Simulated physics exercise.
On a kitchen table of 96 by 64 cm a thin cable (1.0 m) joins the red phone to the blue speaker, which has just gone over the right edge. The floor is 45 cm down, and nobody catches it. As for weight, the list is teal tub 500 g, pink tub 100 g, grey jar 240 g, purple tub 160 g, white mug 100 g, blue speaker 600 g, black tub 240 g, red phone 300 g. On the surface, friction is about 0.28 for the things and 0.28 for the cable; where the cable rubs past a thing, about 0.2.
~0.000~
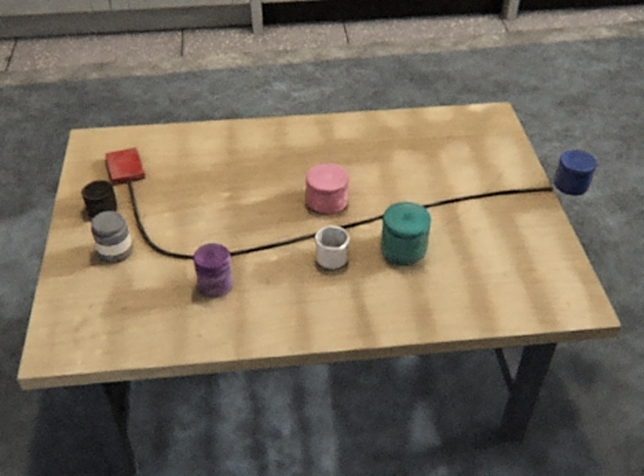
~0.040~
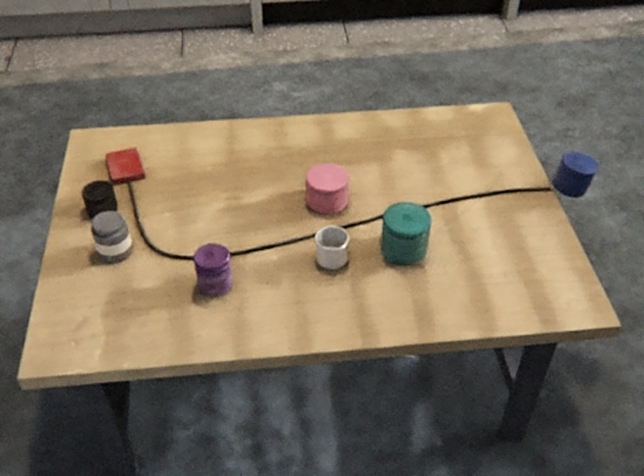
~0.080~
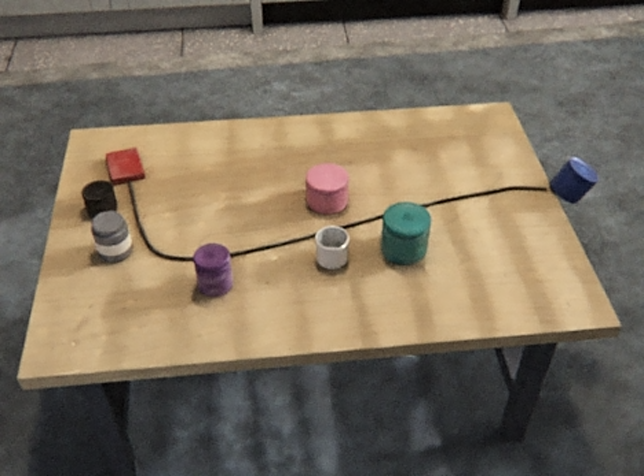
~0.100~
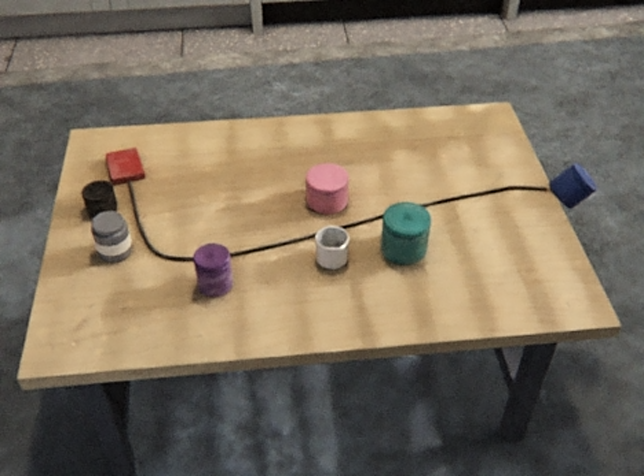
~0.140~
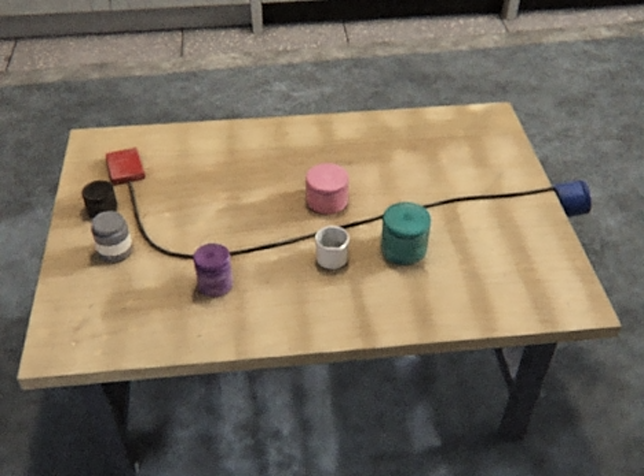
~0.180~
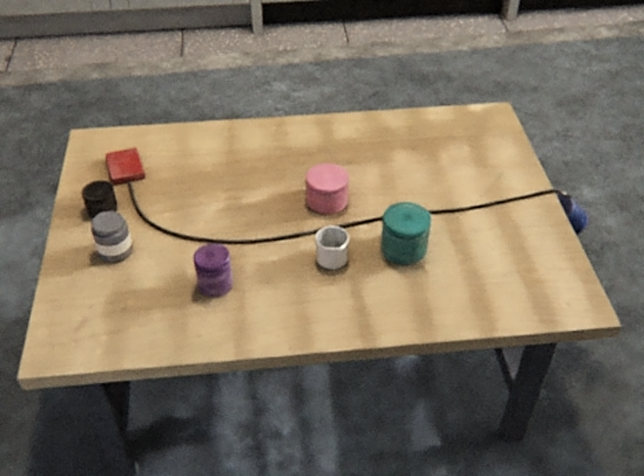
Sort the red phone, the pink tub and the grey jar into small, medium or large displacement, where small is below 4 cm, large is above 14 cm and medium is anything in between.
Red phone: Large; pink tub: Large; grey jar: Small.
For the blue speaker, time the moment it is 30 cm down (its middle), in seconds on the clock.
Roughly 0.34 s.
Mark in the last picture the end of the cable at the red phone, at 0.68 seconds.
Near (433, 200).
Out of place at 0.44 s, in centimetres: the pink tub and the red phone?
Shifts - pink tub 20 cm, red phone 25 cm.
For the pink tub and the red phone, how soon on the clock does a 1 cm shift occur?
On the clock, pink tub 0.26 s and red phone 0.26 s.
By 0.4 s, the cable's tail end at (269, 176); red phone 25 cm off its start, pink tub 22 cm off its start, blue speaker over the edge.
By 0.7 s, the cable's tail end at (433, 200); red phone 57 cm off its start, pink tub over the edge, blue speaker over the edge.
By 0.9 s, the cable's tail end at (526, 212); red phone 74 cm off its start at (504, 198), pink tub over the edge, blue speaker over the edge.
By 1.2 s, the cable's tail end at (539, 213); red phone 77 cm off its start, pink tub over the edge, blue speaker over the edge.
By 2.4 s, the cable's tail end at (539, 213); red phone 77 cm off its start at (516, 199), pink tub over the edge, grey jar 0 cm off its start at (108, 221), blue speaker over the edge.
